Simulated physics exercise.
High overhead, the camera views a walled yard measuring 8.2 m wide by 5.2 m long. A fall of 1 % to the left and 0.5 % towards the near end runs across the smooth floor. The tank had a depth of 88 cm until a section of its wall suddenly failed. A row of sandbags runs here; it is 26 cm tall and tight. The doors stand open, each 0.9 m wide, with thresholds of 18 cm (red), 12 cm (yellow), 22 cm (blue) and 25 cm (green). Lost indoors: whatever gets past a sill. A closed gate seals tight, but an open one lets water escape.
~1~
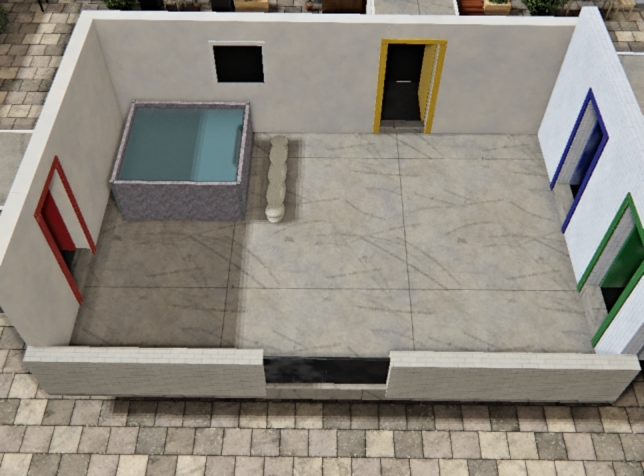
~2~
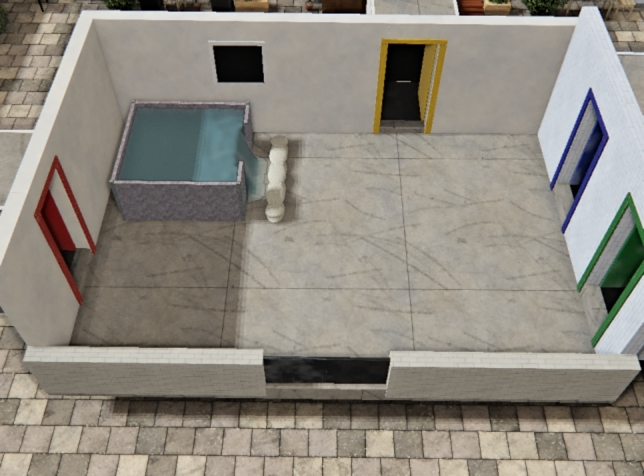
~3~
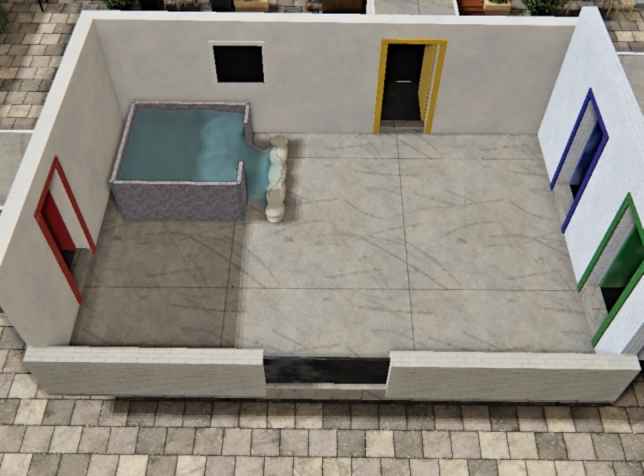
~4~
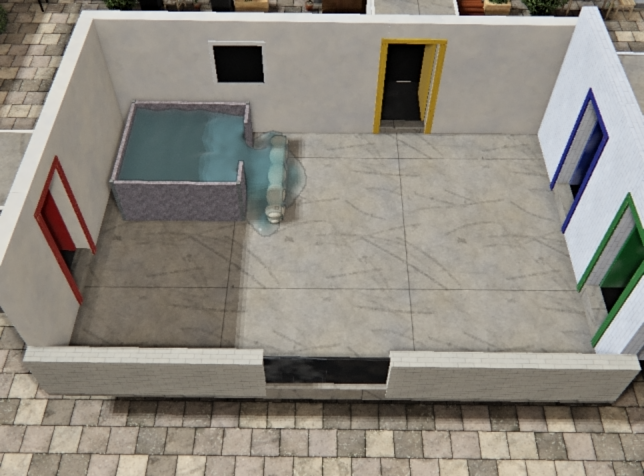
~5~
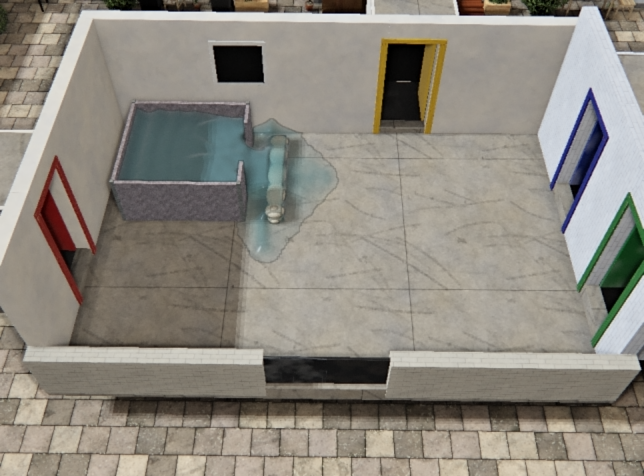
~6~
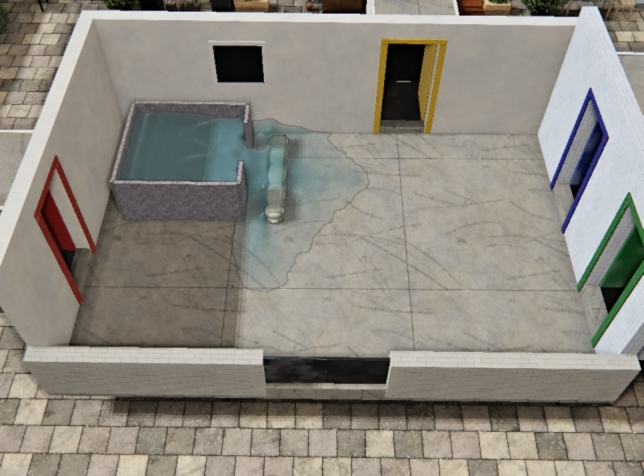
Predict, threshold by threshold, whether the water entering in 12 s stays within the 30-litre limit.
Prediction: Red door within the limit; yellow door within the limit; blue door within the limit; green door within the limit.
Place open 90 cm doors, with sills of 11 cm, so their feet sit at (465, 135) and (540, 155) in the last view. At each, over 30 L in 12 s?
The first doorway stays inside and the second goes beyond.
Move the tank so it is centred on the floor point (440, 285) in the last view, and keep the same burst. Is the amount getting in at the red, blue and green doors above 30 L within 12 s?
With respect to that limit, red ends up inside it, blue ends up inside it, green ends up outside it.
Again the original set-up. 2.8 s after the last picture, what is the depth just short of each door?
Red 5 cm, yellow 6 cm, blue 16 cm, green 7 cm.
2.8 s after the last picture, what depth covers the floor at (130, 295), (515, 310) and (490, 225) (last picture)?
First 1 cm, then 2 cm, then 2 cm.
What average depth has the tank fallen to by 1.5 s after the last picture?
About 48 cm.
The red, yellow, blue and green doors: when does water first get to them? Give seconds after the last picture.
Red: 2.4 s; yellow: 0.5 s; blue: 1.6 s; green: 2.4 s.
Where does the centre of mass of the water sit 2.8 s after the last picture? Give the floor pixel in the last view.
Centre: Approx. (274, 202) px.
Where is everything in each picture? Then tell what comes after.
The tank at (184, 144) is whole and still, 88 cm deep, in the first picture.
Water pours out at (245, 168) and has run 0.5 m, to (258, 159); typically 9 cm deep outside, 88 cm at the tank's back, in the second picture.
The front is at (271, 150), 0.9 m from the gap at (245, 168); 0.7 m2 of floor is under water; 88 cm left at the back of the tank, in the third picture.
Water pours out at (245, 169) and has run 1.4 m, to (268, 232); typically 10 cm deep outside, 87 cm at the tank's back, in the fourth picture.
The front is at (269, 257), 1.9 m from the gap at (245, 168); 3.2 m2 of floor is under water; 78 cm left at the back of the tank, in the fifth picture.
Water pours out at (245, 168) and has run 2.5 m, to (267, 287); typically 6 cm deep outside, 73 cm at the tank's back, in the sixth picture.
Then, 0.7 s after the last picture water covers 40 % of the floor and is deepest (64 cm) near (268, 179); red door not reached, yellow door 7 cm at the sill, 0 L in, blue door not reached, green door not reached.
Then, 1.5 s after the last picture water covers 70 % of the floor and is deepest (48 cm) near (268, 179); red door not reached, yellow door 10 cm at the sill, 0 L in, blue door not reached, green door not reached.
Then, 2.8 s after the last picture water covers 85 % of the floor and is deepest (40 cm) near (268, 179); red door 5 cm at the sill, 0 L in, yellow door 6 cm at the sill, 0 L in, blue door 16 cm at the sill, 0 L in, green door 7 cm at the sill, 0 L in.
Then, 6.3 s after the last picture water covers 95 % of the floor and is deepest (22 cm) near (259, 179); red door 7 cm at the sill, 1 L in, yellow door 2 cm at the sill, 0 L in, blue door 6 cm at the sill, 0 L in, green door 9 cm at the sill, 0 L in.
Then, 11.3 s after the last picture water covers 95 % of the floor and is deepest (22 cm) near (63, 371); red door 15 cm at the sill, 1 L in, yellow door 7 cm at the sill, 0 L in, blue door 2 cm at the sill, 0 L in, green door 7 cm at the sill, 0 L in.
